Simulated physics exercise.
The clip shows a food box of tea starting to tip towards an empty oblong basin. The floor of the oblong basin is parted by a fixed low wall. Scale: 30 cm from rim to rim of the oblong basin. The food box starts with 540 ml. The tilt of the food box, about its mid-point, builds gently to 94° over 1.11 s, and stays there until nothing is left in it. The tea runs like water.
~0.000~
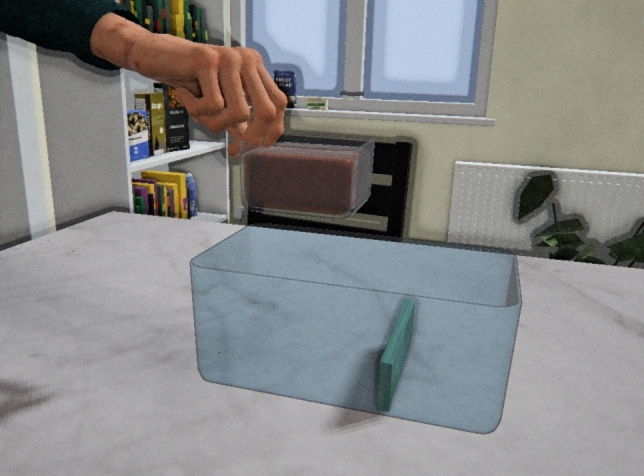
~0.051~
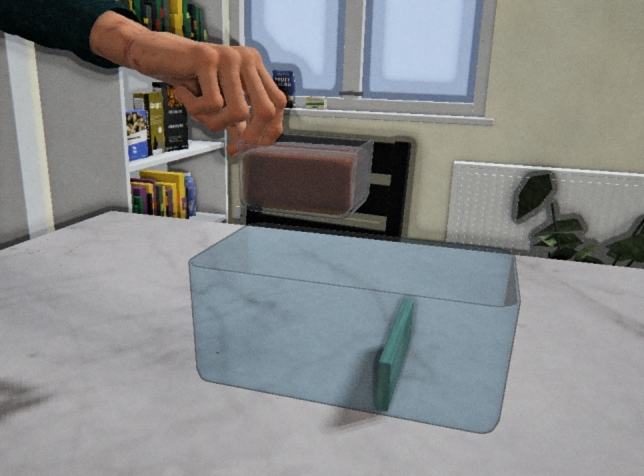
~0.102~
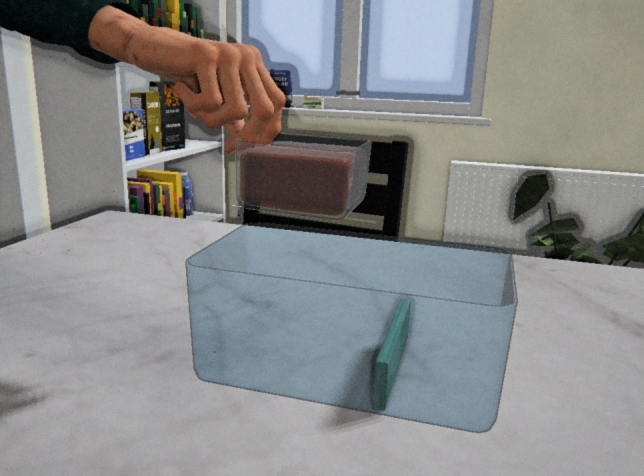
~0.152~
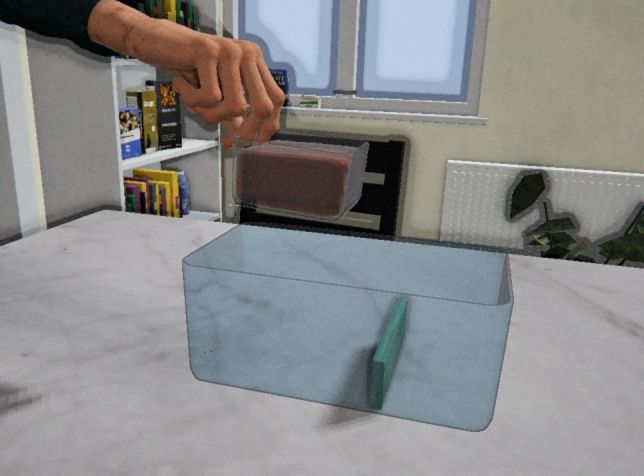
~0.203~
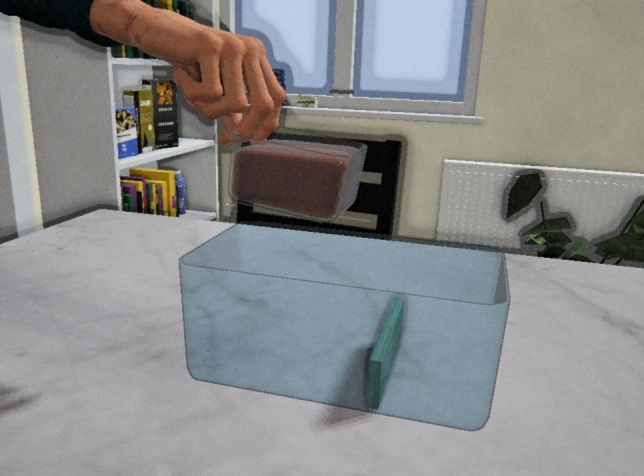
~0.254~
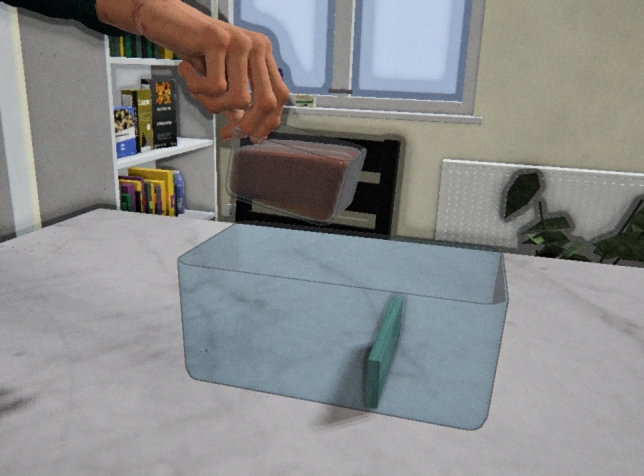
In a room with a marble-topped table, a hand hovered above a clear box of reddish-brown tea, which stayed level at first, then tilted gently down to the right above an empty, see-through basin.
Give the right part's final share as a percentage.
About 70 per cent.
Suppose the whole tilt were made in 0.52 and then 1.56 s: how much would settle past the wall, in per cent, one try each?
In turn about 60 and 65 per cent.
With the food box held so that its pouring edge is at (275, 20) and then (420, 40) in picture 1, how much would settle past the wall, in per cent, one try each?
In turn about 5 and 85 per cent.
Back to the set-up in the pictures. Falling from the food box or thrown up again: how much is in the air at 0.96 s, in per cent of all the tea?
Near 4 in a hundred.
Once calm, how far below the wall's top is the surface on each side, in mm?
Left about 44 mm, right about 26 mm.
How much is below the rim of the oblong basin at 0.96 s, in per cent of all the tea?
Near 82 in a hundred.
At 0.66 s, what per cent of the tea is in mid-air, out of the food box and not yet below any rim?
Some 26 per cent.
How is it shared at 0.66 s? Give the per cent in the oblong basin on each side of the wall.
Left about 2, right about 18.
After 0.66 s the tilt is 61° and 55 per cent is still to pour, 2 is left of the wall and 18 right of it.
After 0.96 s the tilt is 90° and 14 per cent is still to pour, 12 is left of the wall and 69 right of it.
After 1.27 s the tilt is 94° and 3 per cent is still to pour, 27 is left of the wall and 69 right of it.
After 1.61 s the tilt is 94° and 0 per cent is still to pour, 30 is left of the wall and 69 right of it.
In the end 30 per cent lies left of the wall, 70 right of it and 0 outside.
